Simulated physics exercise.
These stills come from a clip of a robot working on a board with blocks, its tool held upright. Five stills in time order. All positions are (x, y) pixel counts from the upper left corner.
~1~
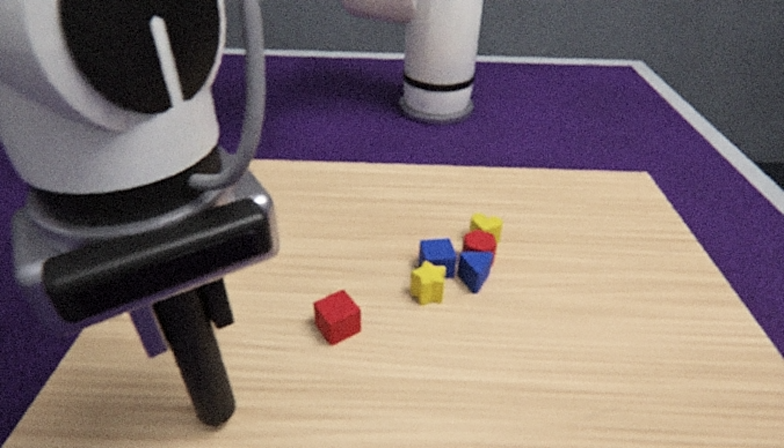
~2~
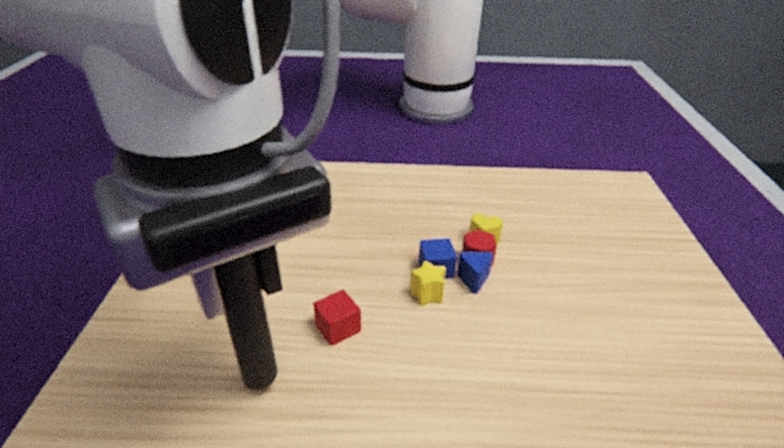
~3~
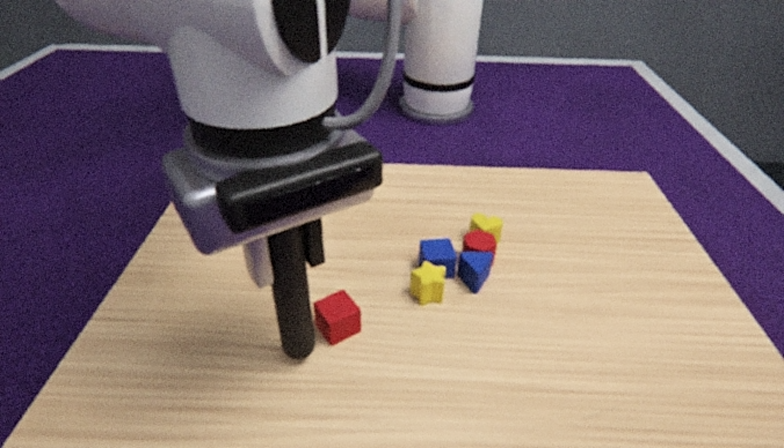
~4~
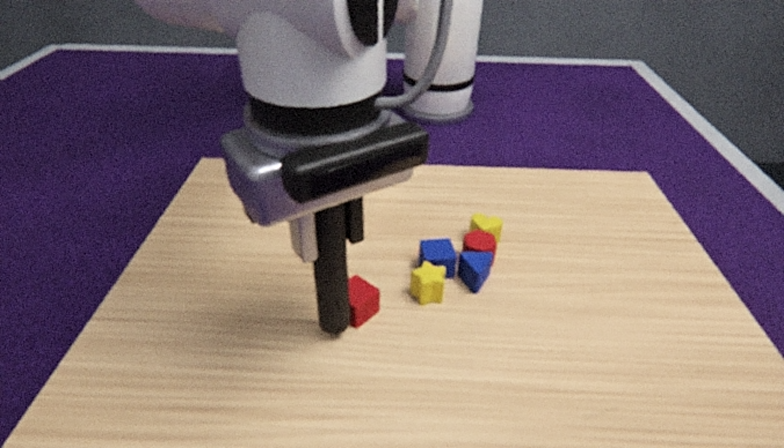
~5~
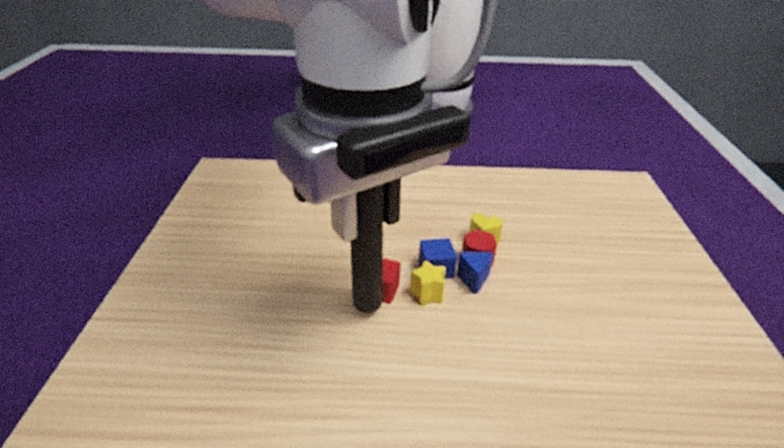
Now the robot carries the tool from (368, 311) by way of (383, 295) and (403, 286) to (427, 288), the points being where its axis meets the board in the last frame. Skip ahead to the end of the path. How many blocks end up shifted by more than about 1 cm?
It moves two blocks.
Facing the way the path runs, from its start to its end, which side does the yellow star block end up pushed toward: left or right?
It is displaced to the right.
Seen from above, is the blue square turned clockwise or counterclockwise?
The block turns counter-clockwise.
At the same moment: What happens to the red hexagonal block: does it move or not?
It keeps its spot.
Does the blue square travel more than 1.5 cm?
It seems not.
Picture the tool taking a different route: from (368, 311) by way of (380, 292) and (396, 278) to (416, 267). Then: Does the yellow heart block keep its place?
Short answer: Yes.
The first path, step by step. Halfway along, tool at (392, 282); red square at (400, 247), turned 15° anticlockwise.
At the end, tool at (428, 281); red square at (403, 245), turned 25° anticlockwise; yellow star block at (460, 278), turned 15° clockwise; blue square at (443, 247), turned 20° anticlockwise; blue three-sided block still; red hexagonal block still.
